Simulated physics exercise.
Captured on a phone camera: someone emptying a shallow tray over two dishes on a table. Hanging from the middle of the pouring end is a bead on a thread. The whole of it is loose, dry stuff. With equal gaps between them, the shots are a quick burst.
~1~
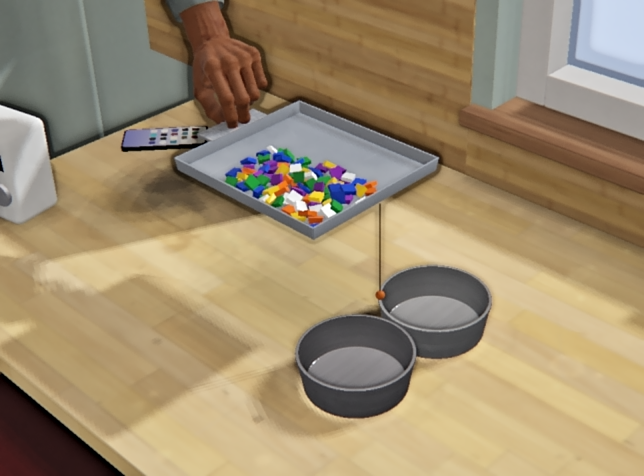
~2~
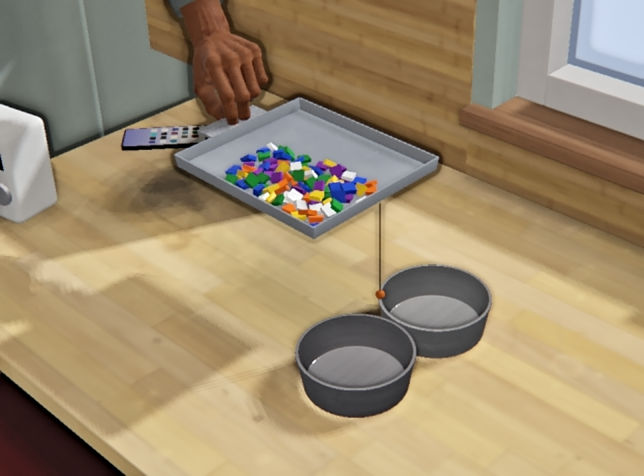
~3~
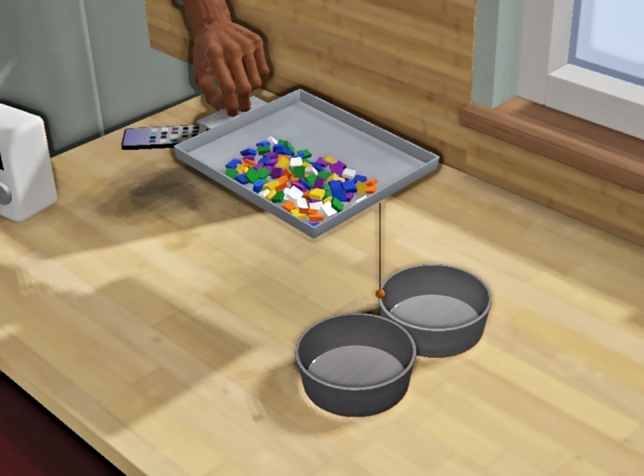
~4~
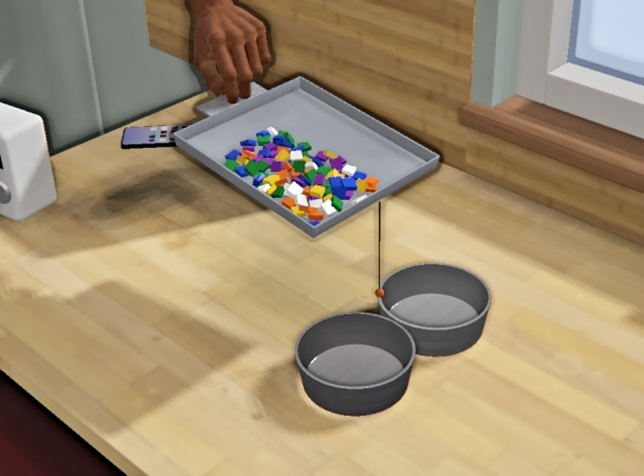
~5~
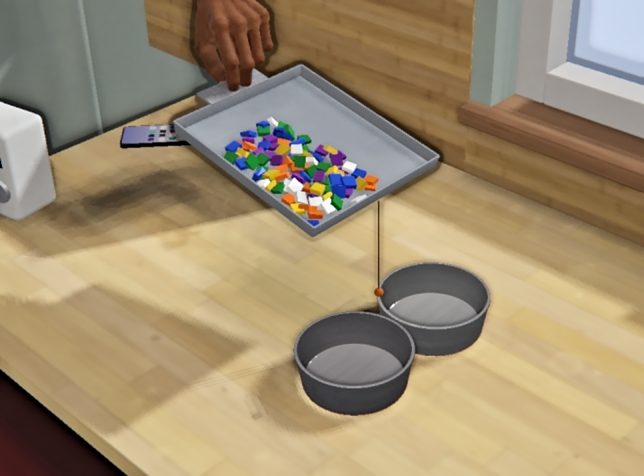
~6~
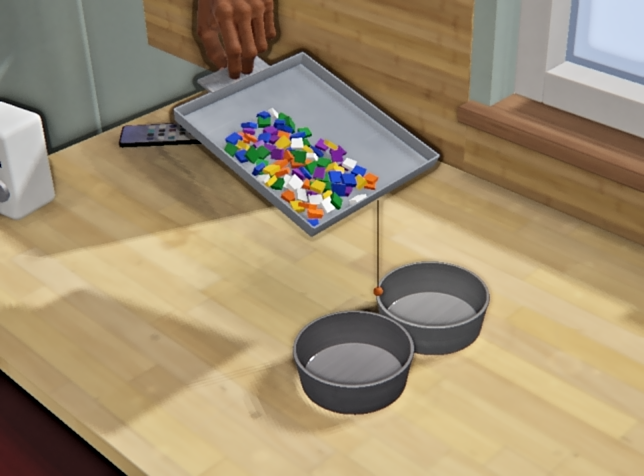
A grey tray of small tiles in blue, green, orange, purple and white is held at its far left by a hand above a pale wooden counter, seen from above at an angle. Two round dark-grey dishes sit below at right, near a small orange bead hanging on a thread. The hand steadily raises the tray's far end, tilting it modestly, while the tiles barely shift.
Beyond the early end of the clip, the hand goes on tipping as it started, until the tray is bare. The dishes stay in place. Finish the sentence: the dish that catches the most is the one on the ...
... left.
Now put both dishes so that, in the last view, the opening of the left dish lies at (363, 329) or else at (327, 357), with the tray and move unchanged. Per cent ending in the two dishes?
The first comes to 80 percent and the second to 90 percent.
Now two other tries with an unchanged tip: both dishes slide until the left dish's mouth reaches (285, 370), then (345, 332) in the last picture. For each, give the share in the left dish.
Trial 1 near 0 percent, trial 2 near 60 percent.
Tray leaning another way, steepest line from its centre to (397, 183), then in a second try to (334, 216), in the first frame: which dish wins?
Case one: The dish to the right. Case two: The dish to the left.
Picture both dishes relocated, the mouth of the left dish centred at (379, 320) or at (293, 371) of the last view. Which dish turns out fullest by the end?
The dish to the left, then the dish to the right.
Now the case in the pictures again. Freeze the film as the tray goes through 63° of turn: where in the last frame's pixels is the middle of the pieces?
Roughly at (347, 184).
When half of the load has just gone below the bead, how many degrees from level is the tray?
The angle is roughly 110° at that point.
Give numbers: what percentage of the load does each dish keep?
Split in per cent - left dish 70, right dish 20.
Shortly afterwards, tray tipped steeply; the whole lot on the tray.
Next, tray tipped past a quarter turn; near a third on the tray; near a third in the left dish; a little in the right dish; only a few outside both; near a quarter in the air.
Some moments later, tray tipped past a quarter turn; near two thirds in the left dish; near a quarter in the right dish; a little outside both.
In the end, tray tipped past a quarter turn; near two thirds in the left dish; near a quarter in the right dish; a little outside both.
